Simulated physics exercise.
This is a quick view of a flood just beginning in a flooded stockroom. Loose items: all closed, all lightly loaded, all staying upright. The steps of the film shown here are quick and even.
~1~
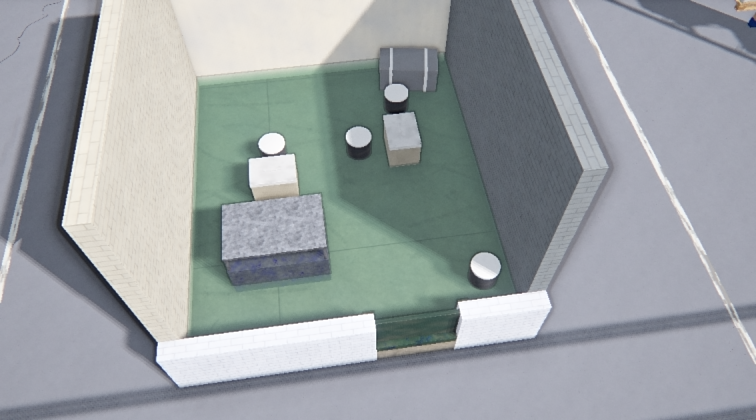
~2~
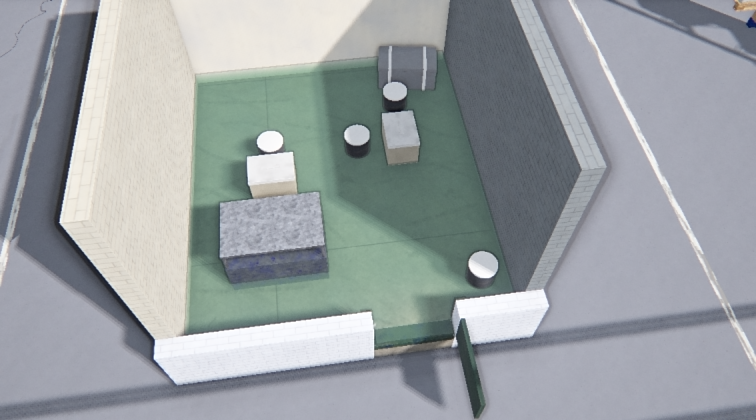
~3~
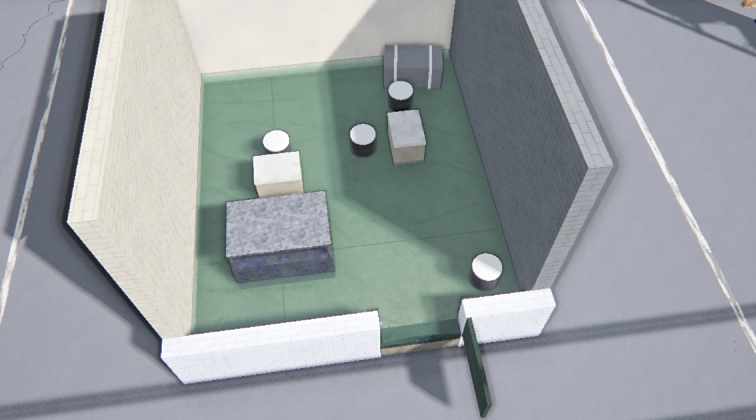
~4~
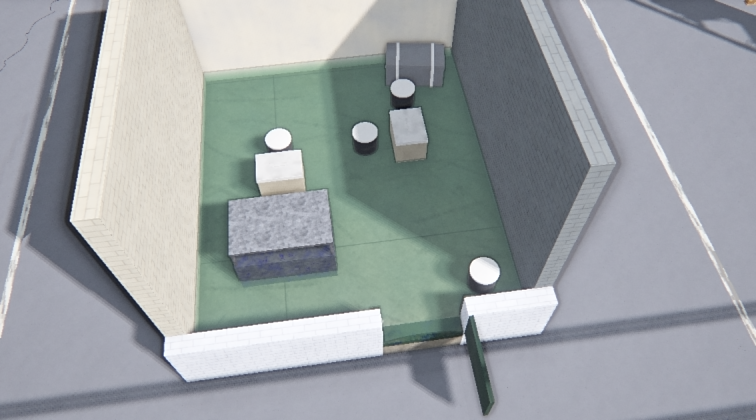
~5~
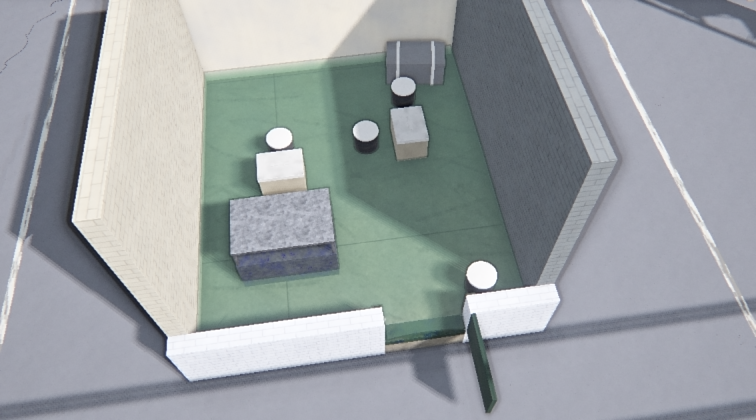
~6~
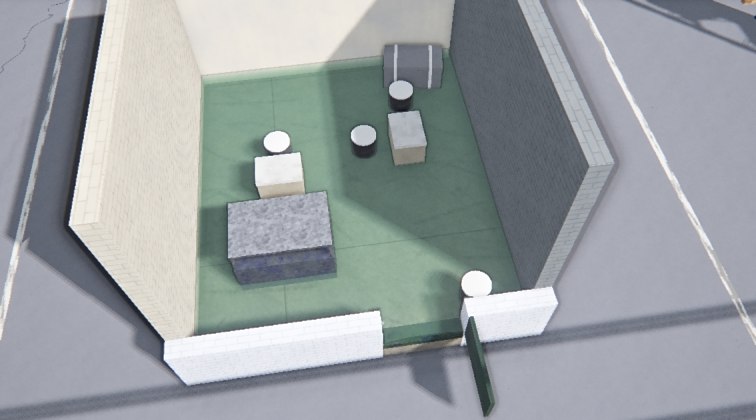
The footage shows a green-floored, open-topped room holding boxes and white-topped pails as a dark gate swings outward at the front. The pail nearby then drifts slightly forward and left toward the low white wall, while the other items barely move.
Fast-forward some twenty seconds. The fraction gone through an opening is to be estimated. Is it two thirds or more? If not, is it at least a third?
The share is one third to two thirds.
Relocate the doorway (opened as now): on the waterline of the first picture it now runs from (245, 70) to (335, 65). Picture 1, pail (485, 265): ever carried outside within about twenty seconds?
As I see it, it's trapped.
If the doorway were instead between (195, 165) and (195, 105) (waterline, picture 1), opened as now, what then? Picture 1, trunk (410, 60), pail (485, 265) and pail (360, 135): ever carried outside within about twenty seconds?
First one never exits, second never exits, third exits.
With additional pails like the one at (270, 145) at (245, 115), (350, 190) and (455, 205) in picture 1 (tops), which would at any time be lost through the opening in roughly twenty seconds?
The first does not leave, the second leaves, and the third leaves.
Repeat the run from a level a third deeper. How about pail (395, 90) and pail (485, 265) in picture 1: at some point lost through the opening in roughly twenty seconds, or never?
As listed: Still in, yes.
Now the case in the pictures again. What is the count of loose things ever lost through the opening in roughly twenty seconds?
It comes to 4.
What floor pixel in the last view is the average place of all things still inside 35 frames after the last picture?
(398, 186).
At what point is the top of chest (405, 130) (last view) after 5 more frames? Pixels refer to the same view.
(420, 151), roughly.
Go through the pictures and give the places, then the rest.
In the first frame, a pail at (486, 265), afloat; a chest at (402, 130), afloat; 0 of 7 have shifted.
In the second frame, a pail at (484, 264) floats; a chest at (401, 128) floats; 0 of 7 have shifted.
In the third frame, a pail at (487, 266) floats, close to its start; a chest at (406, 127) floats; 0 of 7 have shifted.
In the fourth frame, a pail at (485, 270) floats, close to its start; a chest at (409, 125) floats; 1 of 7 have shifted.
In the fifth frame, a pail at (482, 275), afloat, close to its start; a chest at (409, 123) floats; 1 of 7 have shifted.
In the sixth frame, a pail at (477, 284), afloat, a stride from its start; a chest at (407, 128), afloat; 1 of 7 have shifted.
A moment on, 1 of 7 are out; 6 afloat.
Next, 1 of 7 are out; 6 afloat.
Later, 3 of 7 are out; 4 afloat.
In the end, 4 of 7 are out; 3 afloat.
